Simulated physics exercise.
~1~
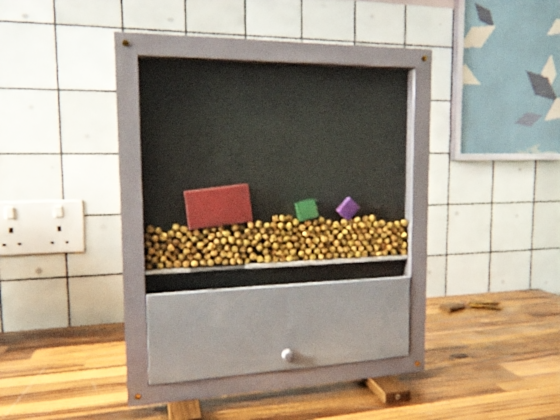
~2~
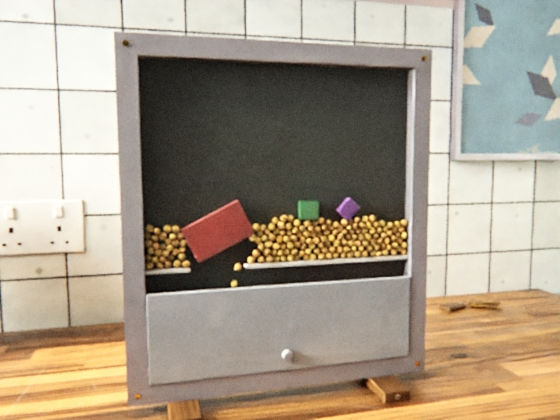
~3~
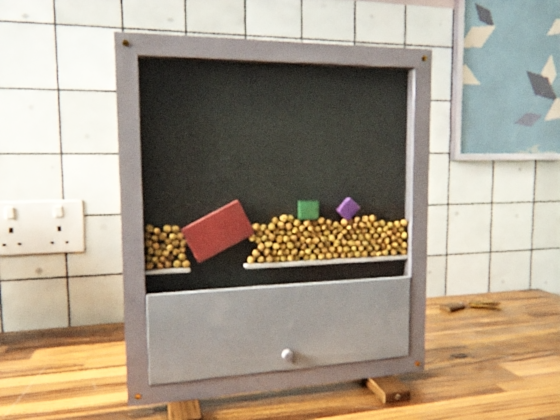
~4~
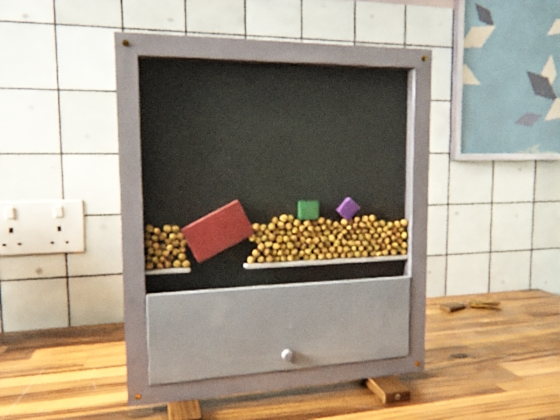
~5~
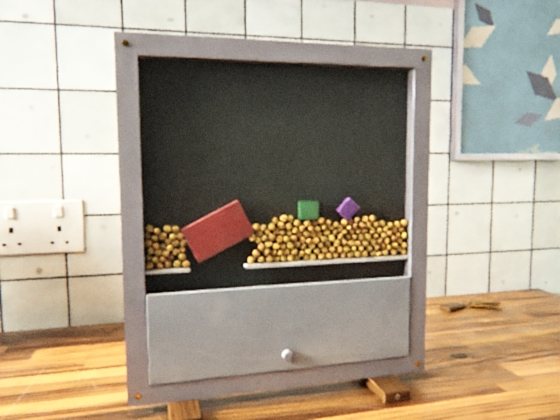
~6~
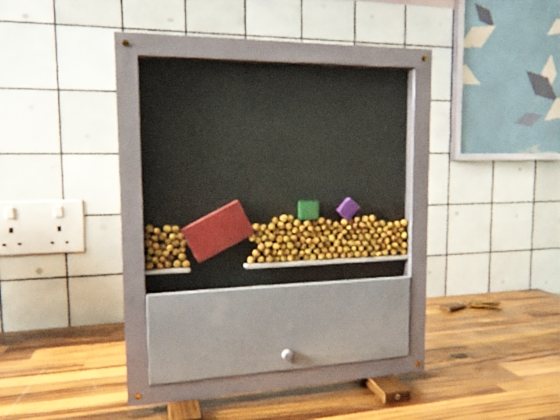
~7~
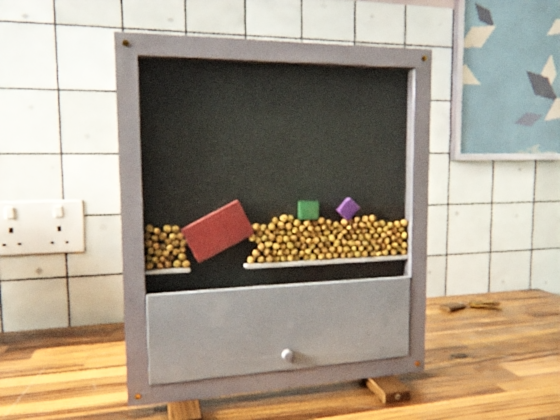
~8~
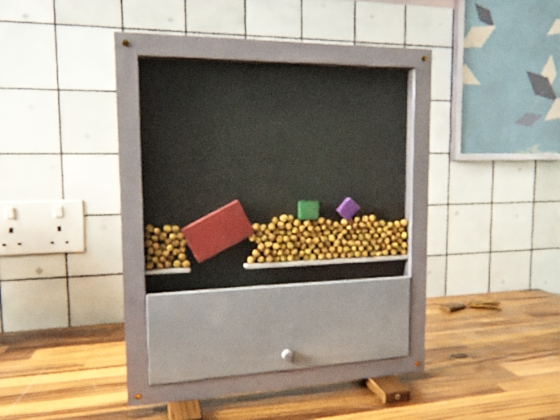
Pale wooden beads drop through a gap opening in the floor of an upright framed case, and the red block sinks and tilts into the opening; the green block straightens slightly beside the tilted purple one, then everything stays still with most beads remaining above.
